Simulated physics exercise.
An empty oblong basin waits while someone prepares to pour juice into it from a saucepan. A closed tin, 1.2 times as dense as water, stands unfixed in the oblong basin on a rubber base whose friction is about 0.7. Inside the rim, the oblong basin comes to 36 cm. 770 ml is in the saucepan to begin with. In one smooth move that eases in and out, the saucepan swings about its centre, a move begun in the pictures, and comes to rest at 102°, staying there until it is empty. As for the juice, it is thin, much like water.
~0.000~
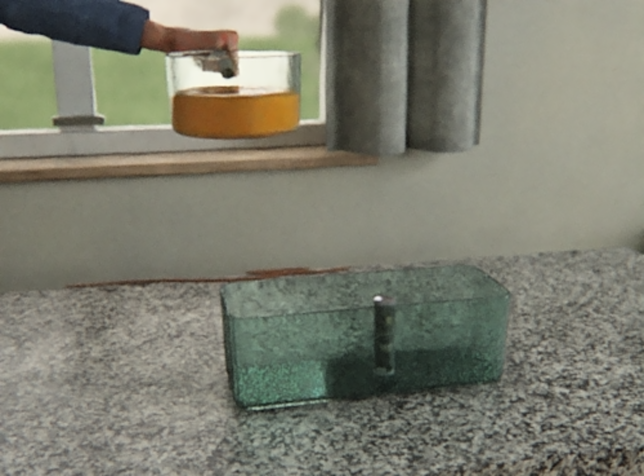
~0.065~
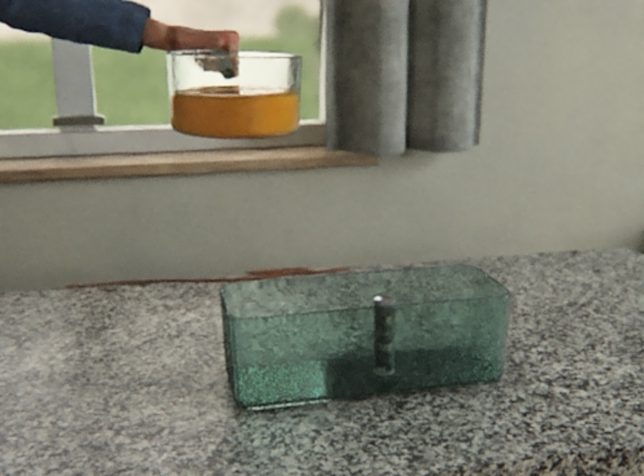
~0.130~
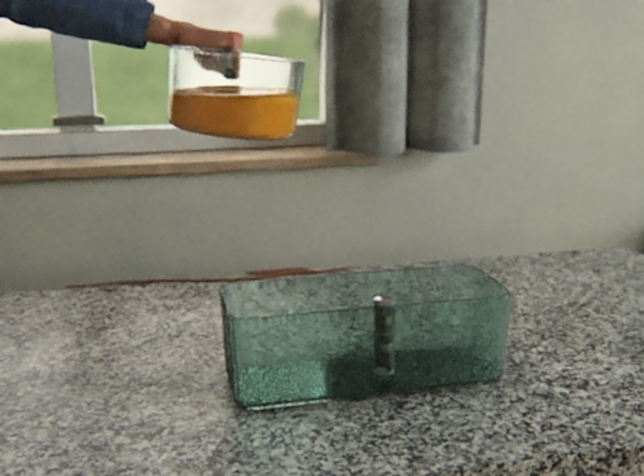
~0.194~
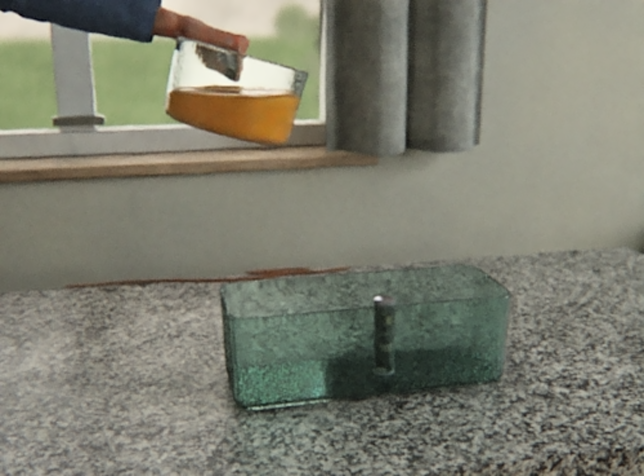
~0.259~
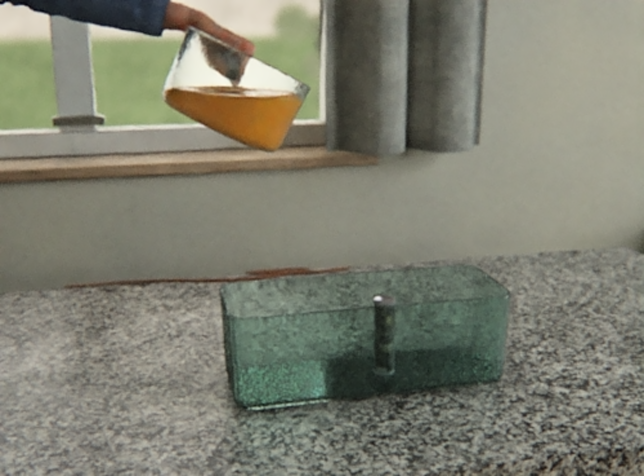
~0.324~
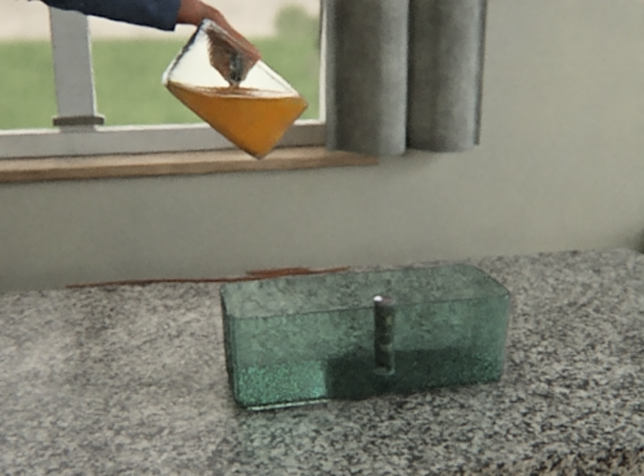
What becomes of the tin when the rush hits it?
The tin is knocked down.
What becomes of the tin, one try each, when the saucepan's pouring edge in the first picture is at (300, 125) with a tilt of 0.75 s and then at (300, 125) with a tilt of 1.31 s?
The tin stays vertical the first time and stays vertical the second time.
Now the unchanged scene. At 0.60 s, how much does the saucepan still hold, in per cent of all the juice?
Some 40 % of it is still there.
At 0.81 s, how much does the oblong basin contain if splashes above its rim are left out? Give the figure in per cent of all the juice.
Reading: Approx. 68 %.
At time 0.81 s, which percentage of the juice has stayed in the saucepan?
About 12 percent.
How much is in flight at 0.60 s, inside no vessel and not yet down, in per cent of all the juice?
Estimate: Some 56 % of the total.
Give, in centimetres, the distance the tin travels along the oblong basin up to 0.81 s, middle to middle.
The tin is about 1 cm from where it started.
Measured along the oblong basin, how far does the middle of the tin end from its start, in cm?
Looks like roughly 8.5 cm in total.
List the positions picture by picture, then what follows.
The first frame shows tilt 0°; pouring edge (299, 55); surface from (172, 93) to (296, 89); the oblong basin's rim runs from (225, 302) to (493, 280); the tin's top is at (384, 303).
The second frame shows tilt 2°; pouring edge (300, 57); surface from (172, 92) to (295, 90).
The third frame shows tilt 7°; pouring edge (302, 63); surface from (171, 91) to (295, 90).
The fourth frame shows tilt 16°; pouring edge (305, 74); surface from (170, 91) to (297, 92).
The fifth frame shows tilt 27°; pouring edge (307, 88); surface from (165, 88) to (300, 93).
The sixth frame shows tilt 40°; pouring edge (306, 105); surface from (166, 82) to (305, 96).
After 0.60 s the tilt is 93° and 39 per cent is still to pour; the tin stands where it began.
After 0.81 s the tilt is 102° and 12 per cent is still to pour; the tin leans 6°.
After 1.02 s the tilt is 102° and 2 per cent is still to pour; the tin leans 25°.
After 1.25 s the tilt is 102° and 0 per cent is still to pour; the tin lies on its side.
In the end the tin lies on its side.
